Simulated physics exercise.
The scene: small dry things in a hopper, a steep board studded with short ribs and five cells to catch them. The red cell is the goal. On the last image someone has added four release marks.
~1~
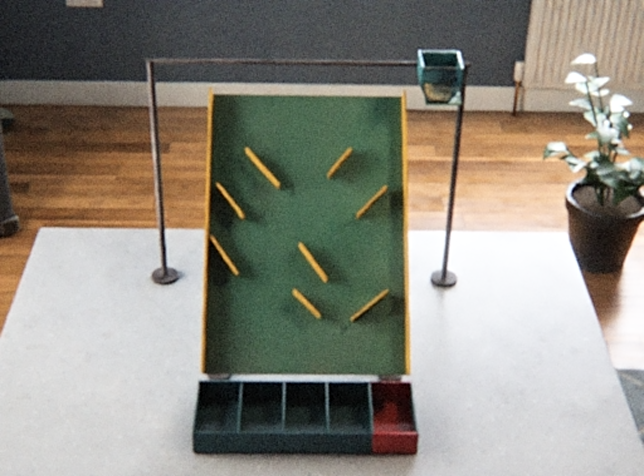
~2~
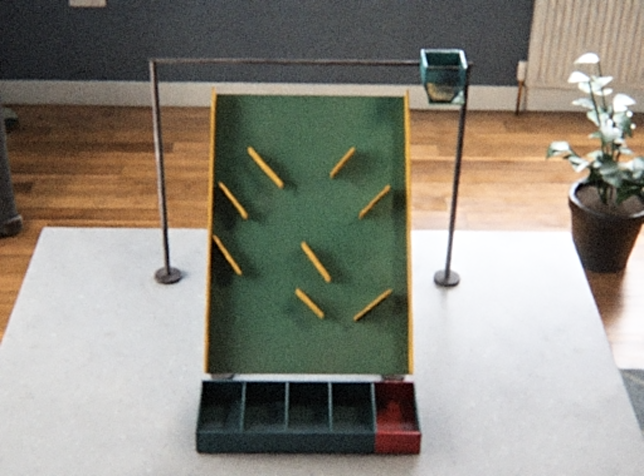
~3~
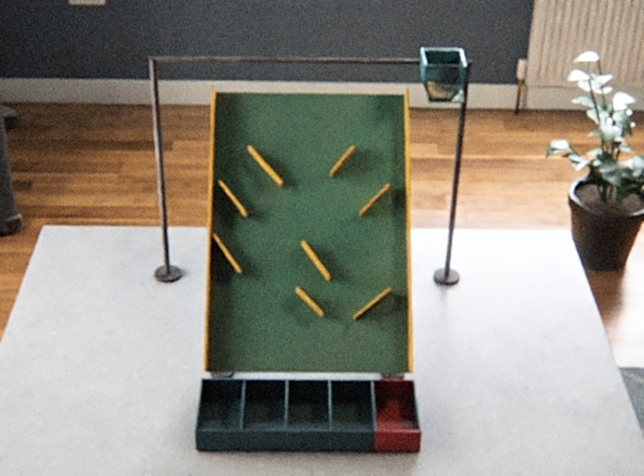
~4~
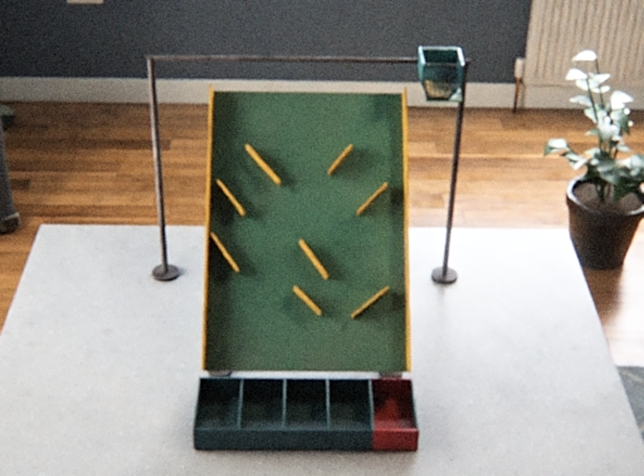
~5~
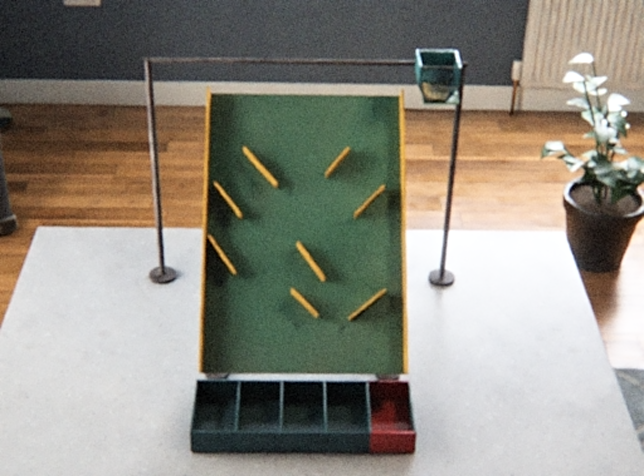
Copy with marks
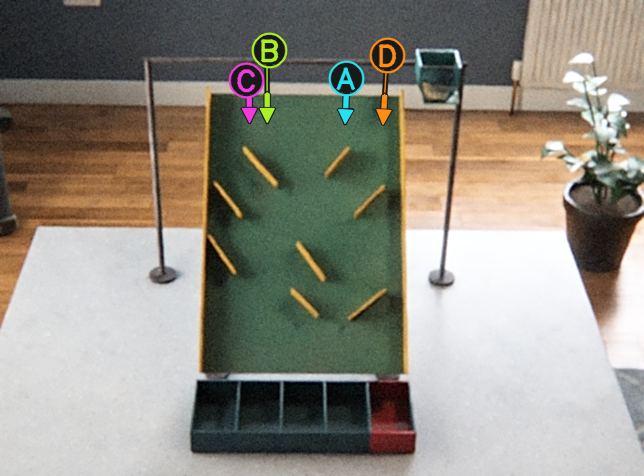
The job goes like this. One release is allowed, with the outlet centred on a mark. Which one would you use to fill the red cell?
Best: D.
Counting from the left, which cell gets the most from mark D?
The fifth from the left.
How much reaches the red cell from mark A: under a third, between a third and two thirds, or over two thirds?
It is under a third.
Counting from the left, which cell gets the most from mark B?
The fourth from the left.
On the marked copy, mark A meets the board at (345, 118); mark B meets the board at (267, 117); mark C meets the board at (249, 117); mark D meets the board at (383, 119).
If A is chosen, a stray few in the red cell, nearly all in other cells, a stray few outside the box.
If B is chosen, a stray few in the red cell, nearly all in other cells.
If C is chosen, a stray few in the red cell, nearly all in other cells, a stray few outside the box.
If D is chosen, about half in the red cell, about half in other cells, a stray few outside the box.
